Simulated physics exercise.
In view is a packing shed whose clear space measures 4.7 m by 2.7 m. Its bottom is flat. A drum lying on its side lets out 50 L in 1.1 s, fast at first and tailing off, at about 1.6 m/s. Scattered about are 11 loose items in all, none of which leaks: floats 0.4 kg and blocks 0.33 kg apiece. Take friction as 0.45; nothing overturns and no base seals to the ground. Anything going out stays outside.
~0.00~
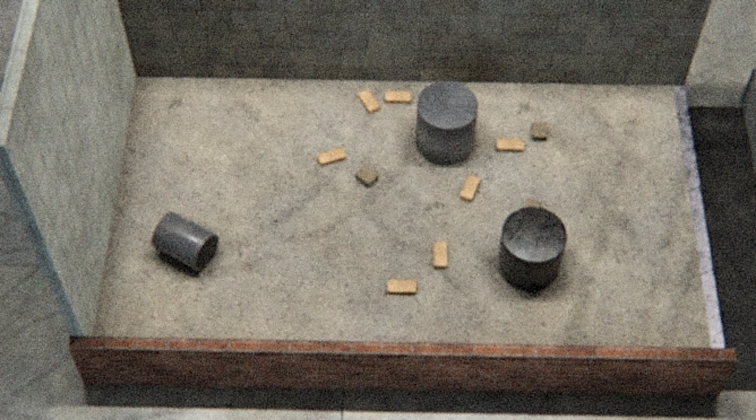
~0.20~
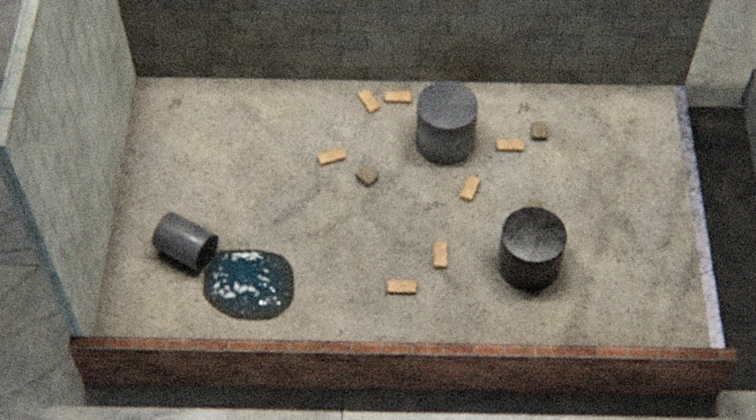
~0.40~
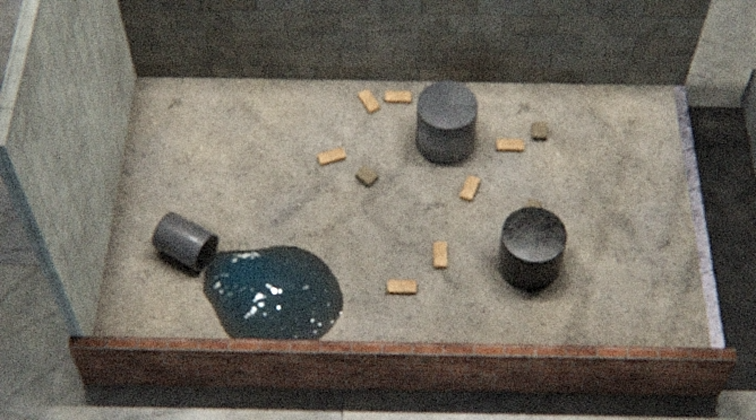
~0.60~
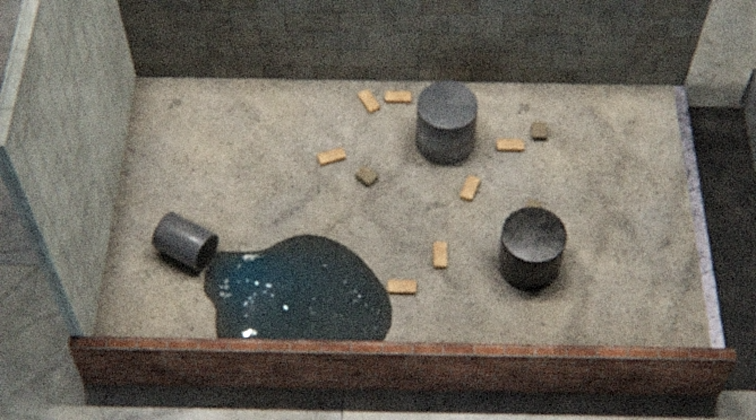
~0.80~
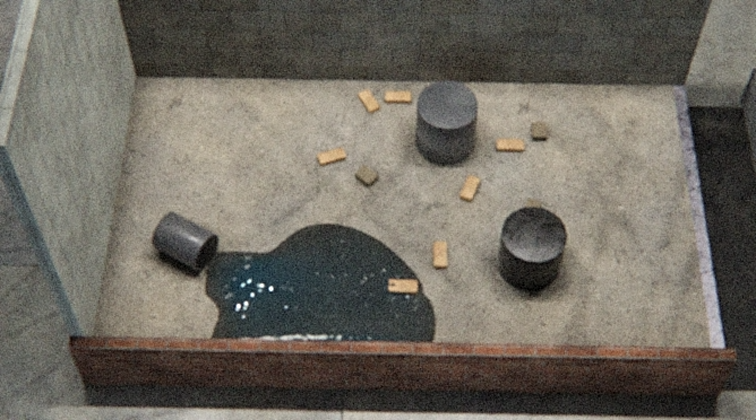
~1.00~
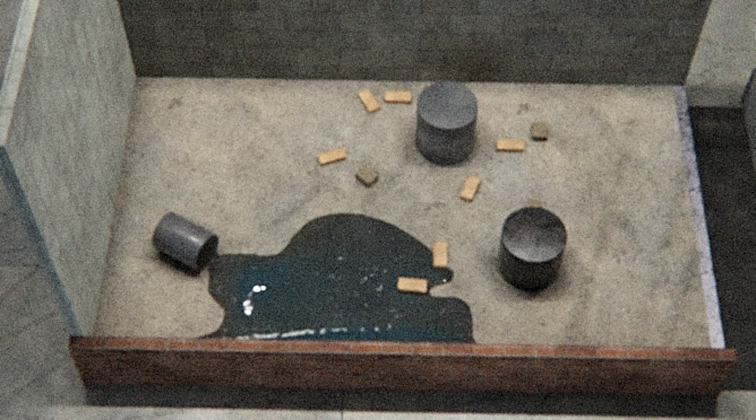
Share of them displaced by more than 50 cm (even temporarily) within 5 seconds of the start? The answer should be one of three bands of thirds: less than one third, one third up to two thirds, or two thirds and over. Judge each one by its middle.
It falls in the band less than one third.
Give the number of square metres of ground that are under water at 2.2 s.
3.0 m2.
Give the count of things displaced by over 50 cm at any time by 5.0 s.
2.
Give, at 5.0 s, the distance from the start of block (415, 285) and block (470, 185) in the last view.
Distances, as listed: 80 cm then 0 cm.
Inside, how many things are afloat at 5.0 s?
At that time, 0.
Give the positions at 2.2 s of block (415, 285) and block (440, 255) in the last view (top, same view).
Around (499, 277) and (518, 225).
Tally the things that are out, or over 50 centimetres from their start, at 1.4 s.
Tally at that time: 0.
After 1.4 s 0 of 11 are over 50 cm from their spots; 0 afloat.
After 2.2 s 2 of 11 are over 50 cm from their spots; 1 afloat.
After 3.5 s 2 of 11 are over 50 cm from their spots; 0 afloat.
After 5.0 s 2 of 11 are over 50 cm from their spots, and 2 have been at some point; 0 afloat.
